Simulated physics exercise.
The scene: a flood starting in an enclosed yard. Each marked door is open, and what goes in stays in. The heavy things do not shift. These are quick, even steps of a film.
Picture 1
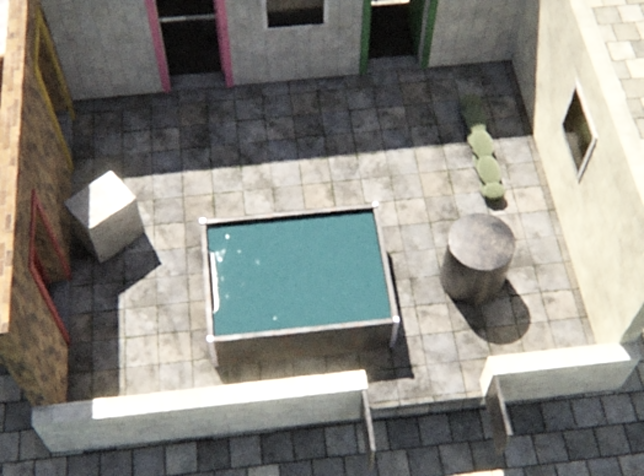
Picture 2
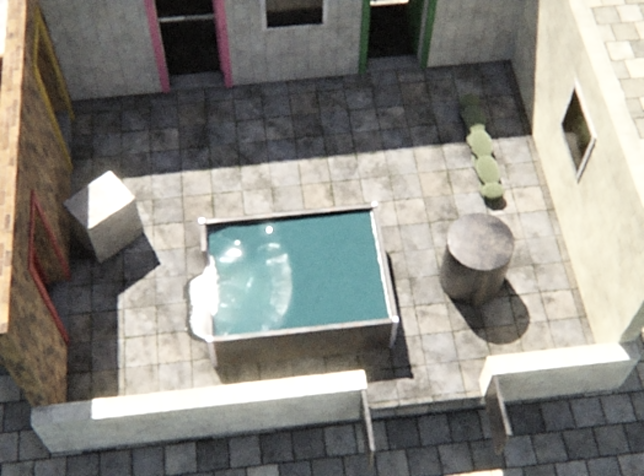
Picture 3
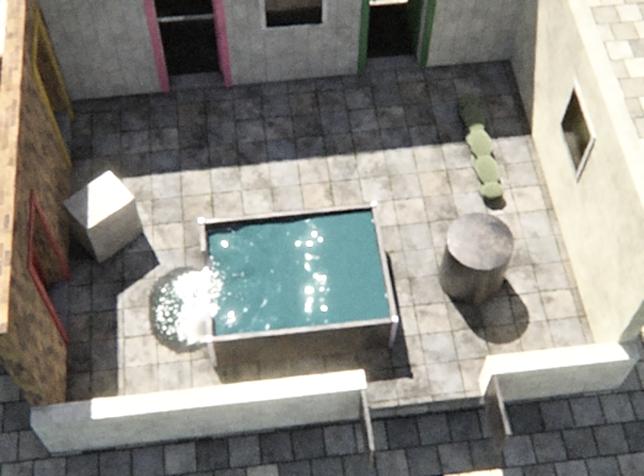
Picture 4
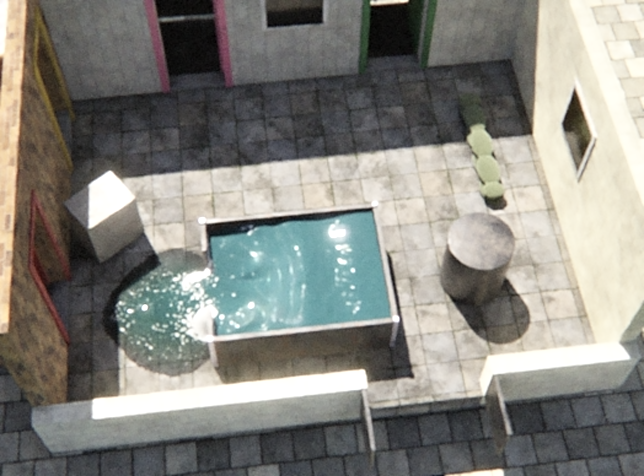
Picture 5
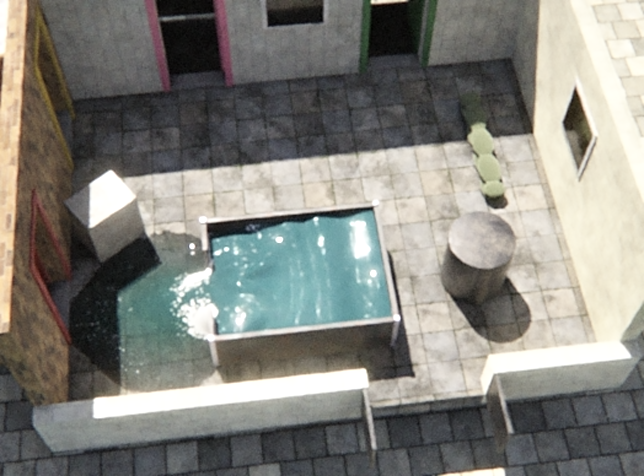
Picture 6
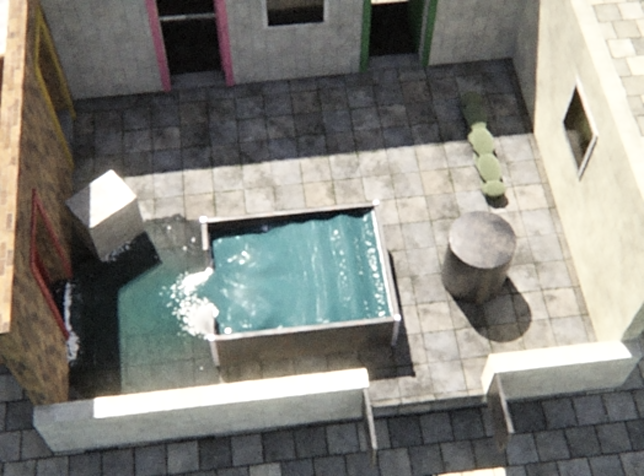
A large rectangular tank of teal water stands in the middle of a walled, stone-paved yard, seen from high above. A pale block sits to its left, a grey cylinder and green rounded shapes to its right, with pink and green door surrounds behind. The still water starts pouring from the tank's left side, foaming and rippling, and spreads leftward across the paving to the brick wall, while the camera stays still.
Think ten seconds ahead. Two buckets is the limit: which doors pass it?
The red door takes more than that; the green door stays under that; the pink door stays under that; the yellow door stays under that.
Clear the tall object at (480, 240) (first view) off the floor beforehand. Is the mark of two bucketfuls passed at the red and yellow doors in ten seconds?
Then: The red door floods, the yellow door stays under.
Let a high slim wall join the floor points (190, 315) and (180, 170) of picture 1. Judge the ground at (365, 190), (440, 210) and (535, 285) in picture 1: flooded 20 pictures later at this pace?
In that order: Not flooded, not flooded, dry.
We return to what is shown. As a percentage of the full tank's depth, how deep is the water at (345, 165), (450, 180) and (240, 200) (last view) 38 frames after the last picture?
In that order: 0, 0 and 2 per cent.
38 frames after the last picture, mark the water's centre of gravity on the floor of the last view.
Close to (239, 293).
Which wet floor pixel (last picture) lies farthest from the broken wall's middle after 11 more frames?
Close to (74, 106).
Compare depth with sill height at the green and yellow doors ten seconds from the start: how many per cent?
About 30 and 20 per cent.
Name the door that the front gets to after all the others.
The door marked green.
A moment on, water covers 15 % of the floor; the red door far over two buckets in, the green door not reached, the pink door not reached, the yellow door not reached.
Next, water covers 25 % of the floor; the red door far over two buckets in, the green door not reached, the pink door not reached, the yellow door wet at the sill, nothing in.
Then, water covers 35 % of the floor; the red door far over two buckets in, the green door not reached, the pink door wet at the sill, nothing in, the yellow door wet at the sill, nothing in.
Later, water covers 55 % of the floor; the red door far over two buckets in, the green door not reached, the pink door wet at the sill, nothing in, the yellow door wet at the sill, nothing in.
In the end, water covers 85 % of the floor; the red door far over two buckets in, the green door wet at the sill, nothing in, the pink door wet at the sill, nothing in, the yellow door wet at the sill, nothing in.
